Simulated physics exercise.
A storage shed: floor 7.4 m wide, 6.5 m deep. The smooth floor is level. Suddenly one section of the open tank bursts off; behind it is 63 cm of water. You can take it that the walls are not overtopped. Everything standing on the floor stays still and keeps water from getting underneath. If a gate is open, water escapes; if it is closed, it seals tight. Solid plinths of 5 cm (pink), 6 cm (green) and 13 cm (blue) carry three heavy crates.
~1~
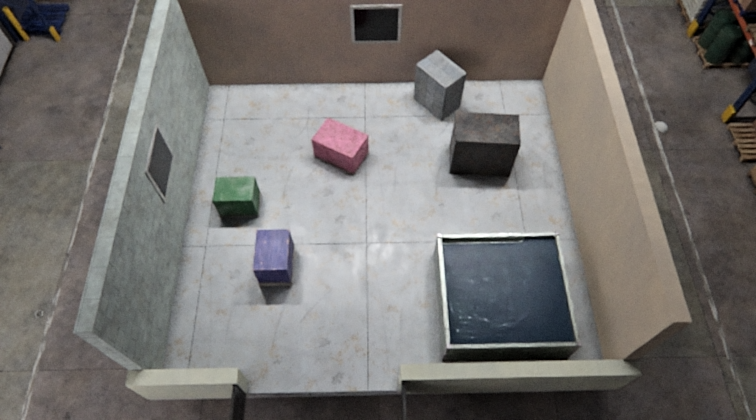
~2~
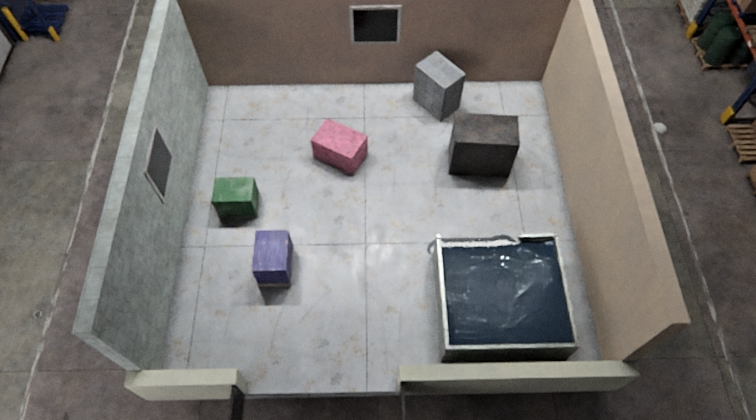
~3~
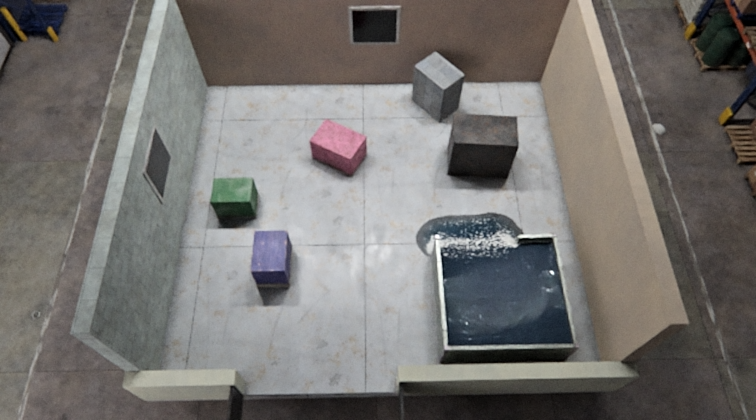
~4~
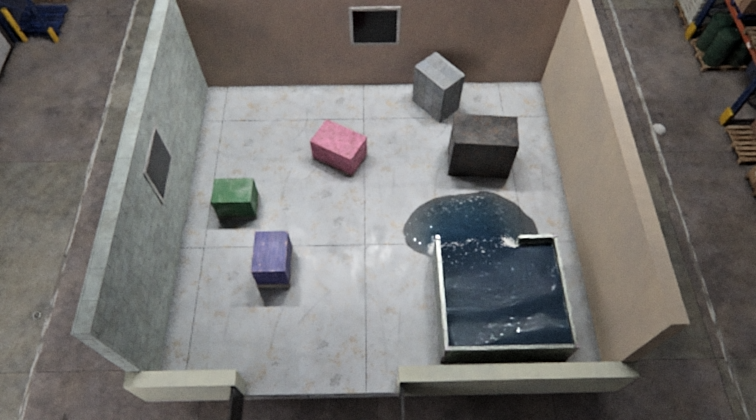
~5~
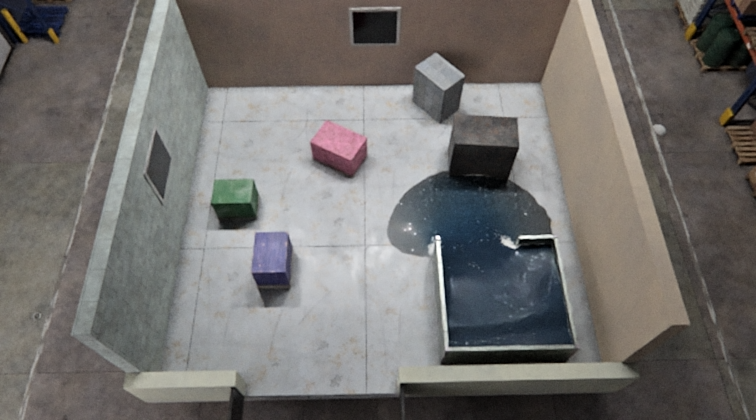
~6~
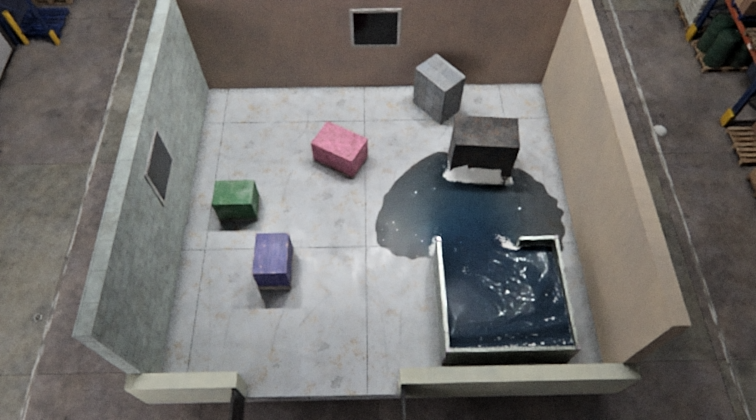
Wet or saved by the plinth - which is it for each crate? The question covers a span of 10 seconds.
Pink crate - wet. Green crate - wet. Blue crate - saved.
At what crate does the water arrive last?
It is the blue one.
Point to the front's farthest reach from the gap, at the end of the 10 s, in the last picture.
Somewhere about (209, 93).
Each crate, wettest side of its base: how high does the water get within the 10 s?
Measured in centimetres, that comes to pink 28, green 11 and blue 8.
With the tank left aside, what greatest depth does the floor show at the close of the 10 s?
Roughly 10 cm.
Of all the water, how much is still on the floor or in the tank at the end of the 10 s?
Roughly 98 percent.
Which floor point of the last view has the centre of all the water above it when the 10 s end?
Its balance point sits around (382, 207).
A moment later water covers 25 % of the floor and is deepest (41 cm) near (473, 185); pink plinth reached, green plinth not reached, blue plinth not reached.
Soon after water covers 35 % of the floor and is deepest (34 cm) near (473, 185); pink plinth reached, green plinth not reached, blue plinth not reached.
Next water covers 55 % of the floor and is deepest (22 cm) near (380, 91); pink plinth reached, green plinth reached, blue plinth reached.
Later on water covers 75 % of the floor and is deepest (14 cm) near (478, 148); pink plinth reached, green plinth reached, blue plinth reached.
At the end water covers 95 % of the floor and is deepest (10 cm) near (209, 93); highest at the pink plinth 28 cm, highest at the green plinth 11 cm, highest at the blue plinth 8 cm.
